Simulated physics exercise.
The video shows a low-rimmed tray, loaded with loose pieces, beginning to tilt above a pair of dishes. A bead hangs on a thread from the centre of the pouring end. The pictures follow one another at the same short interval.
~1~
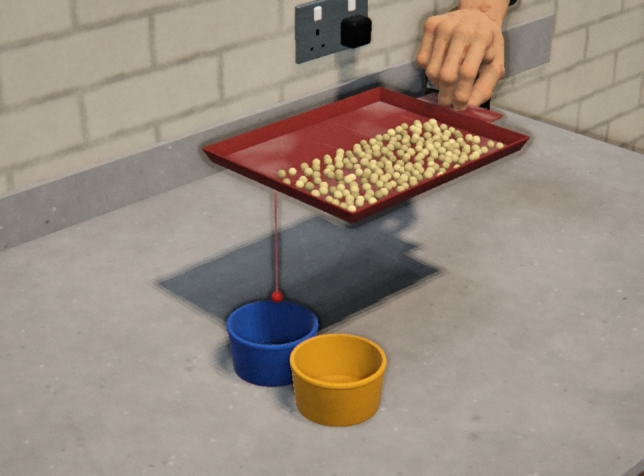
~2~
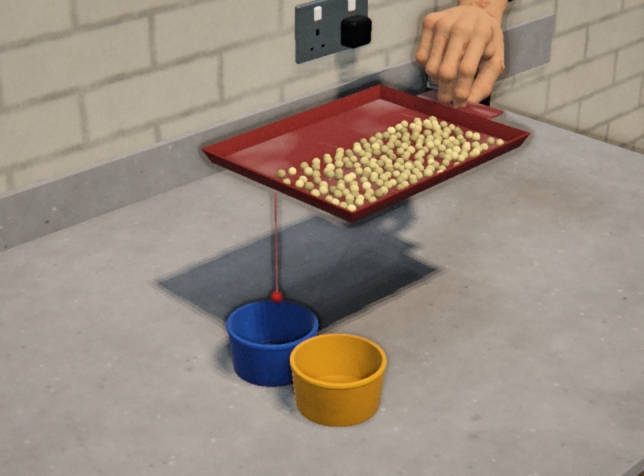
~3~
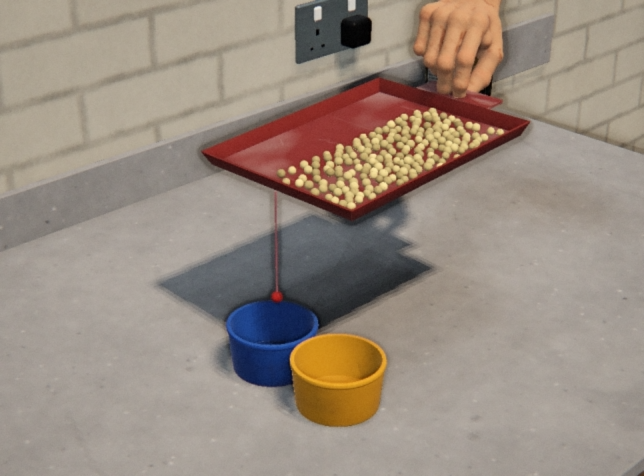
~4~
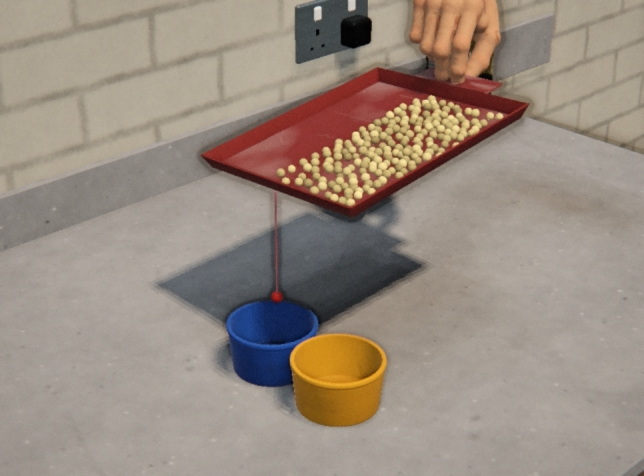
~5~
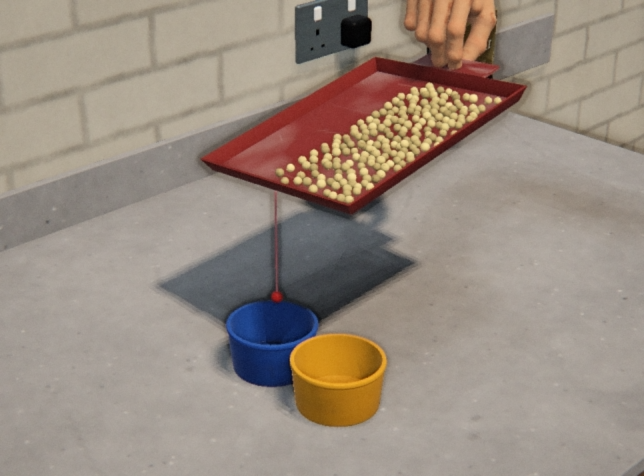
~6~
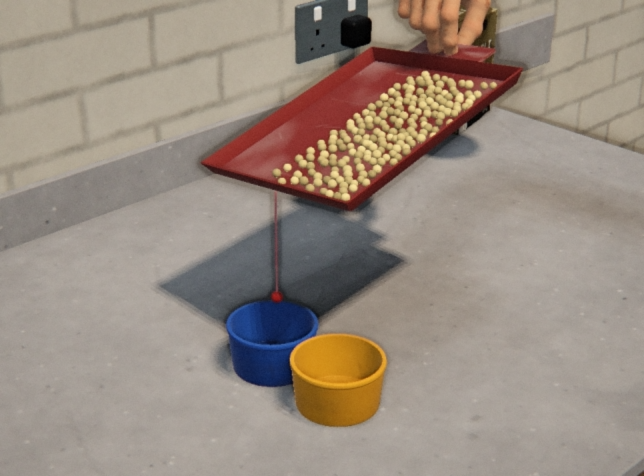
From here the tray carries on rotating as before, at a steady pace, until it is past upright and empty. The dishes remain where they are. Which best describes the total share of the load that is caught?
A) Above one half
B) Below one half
(B) Below one half.
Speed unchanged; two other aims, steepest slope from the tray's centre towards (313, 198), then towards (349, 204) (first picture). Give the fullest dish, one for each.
For the first place it's the right-side dish, for the second the right-side dish.
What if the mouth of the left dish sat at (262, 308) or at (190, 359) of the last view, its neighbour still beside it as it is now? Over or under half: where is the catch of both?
Try 1: A lesser share; try 2: A lesser share.
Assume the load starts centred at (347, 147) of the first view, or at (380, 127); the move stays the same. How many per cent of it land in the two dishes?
First 0 %, then 0 %.
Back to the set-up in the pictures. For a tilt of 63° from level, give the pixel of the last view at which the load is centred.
The load's middle is around (215, 195).
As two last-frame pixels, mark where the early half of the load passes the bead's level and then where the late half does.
The leading part at (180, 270), the rest of it at (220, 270).
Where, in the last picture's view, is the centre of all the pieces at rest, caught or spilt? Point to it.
Roughly at (181, 327), give or take.
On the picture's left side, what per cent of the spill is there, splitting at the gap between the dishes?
Estimate: About 100 per cent.
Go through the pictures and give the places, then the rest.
Corners of the pouring end near (212, 148) and (353, 208), level; middle of the load near (393, 159), soya beans; left dish near (240, 356); right dish near (305, 395); bead on its thread near (277, 297), in the first picture.
Corners of the pouring end near (212, 148) and (352, 208), level; middle of the load near (392, 157), in the second picture.
Corners of the pouring end near (211, 150) and (352, 206), tipped barely, lowest at the left corner; middle of the load near (392, 152), in the third picture.
Corners of the pouring end near (210, 154) and (350, 203), tipped a little, lowest at the left corner; middle of the load near (391, 144), in the fourth picture.
Corners of the pouring end near (210, 157) and (349, 200), tipped a little, lowest at the left corner; middle of the load near (397, 140), in the fifth picture.
Corners of the pouring end near (210, 160) and (347, 197), tipped clearly, lowest at the left corner; middle of the load near (386, 128); left dish near (240, 356); right dish near (305, 395), in the sixth picture.
Shortly afterwards, tray tipped steeply; near half on the tray; only a few in the left dish; near a third outside both; a little in the air.
Next, tray tipped past a quarter turn; a little in the left dish; all but a few outside both.
Some moments later, tray tipped past a quarter turn; a little in the left dish; all but a few outside both.
In the end, tray tipped past a quarter turn; none at all in the right dish; a little in the left dish; all but a few outside both.
